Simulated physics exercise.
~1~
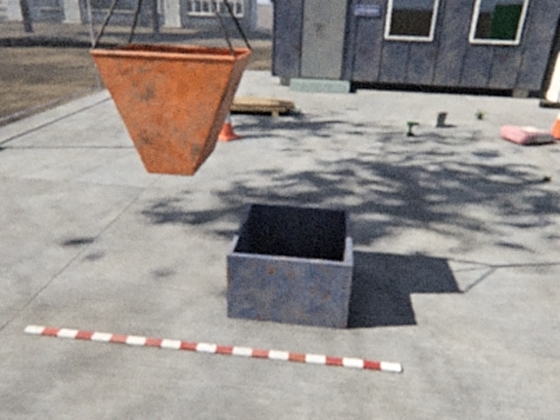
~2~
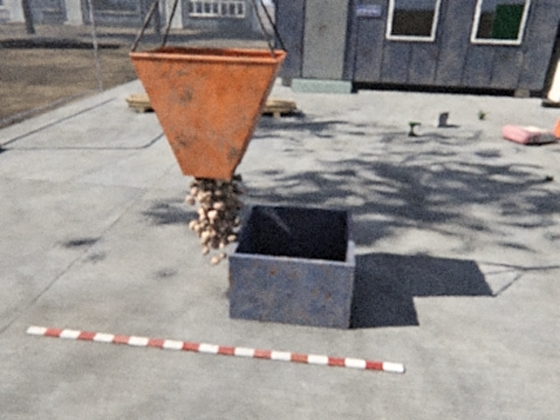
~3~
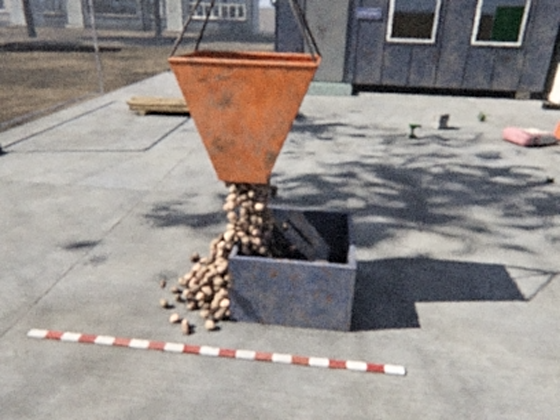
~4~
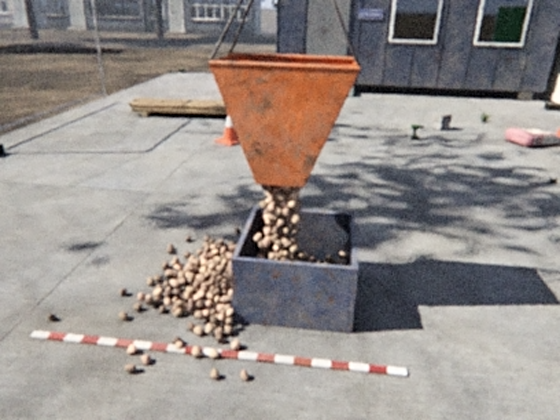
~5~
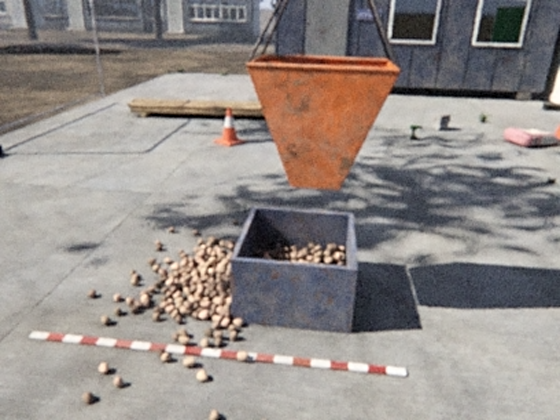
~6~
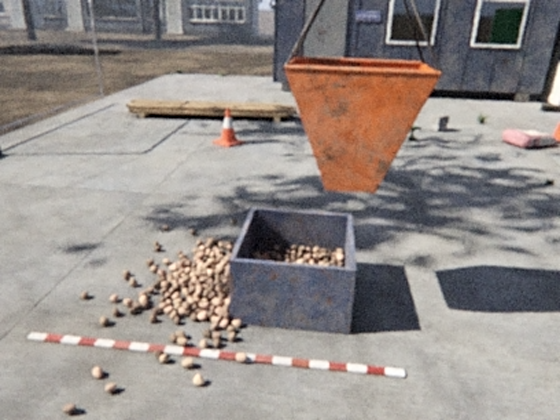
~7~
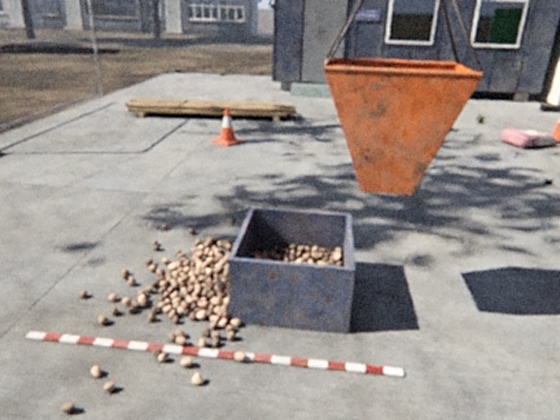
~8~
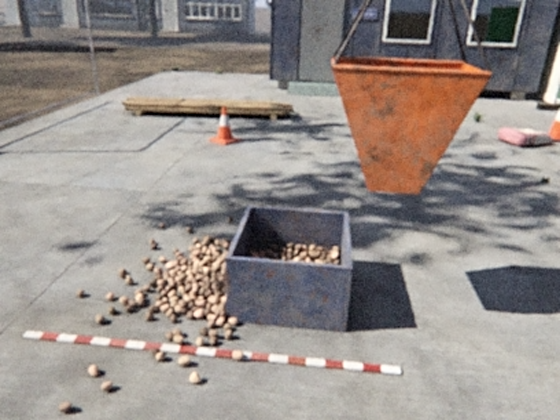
An orange skip moving right over concrete drops round stones, some piling left of a dark bin, the rest landing inside.
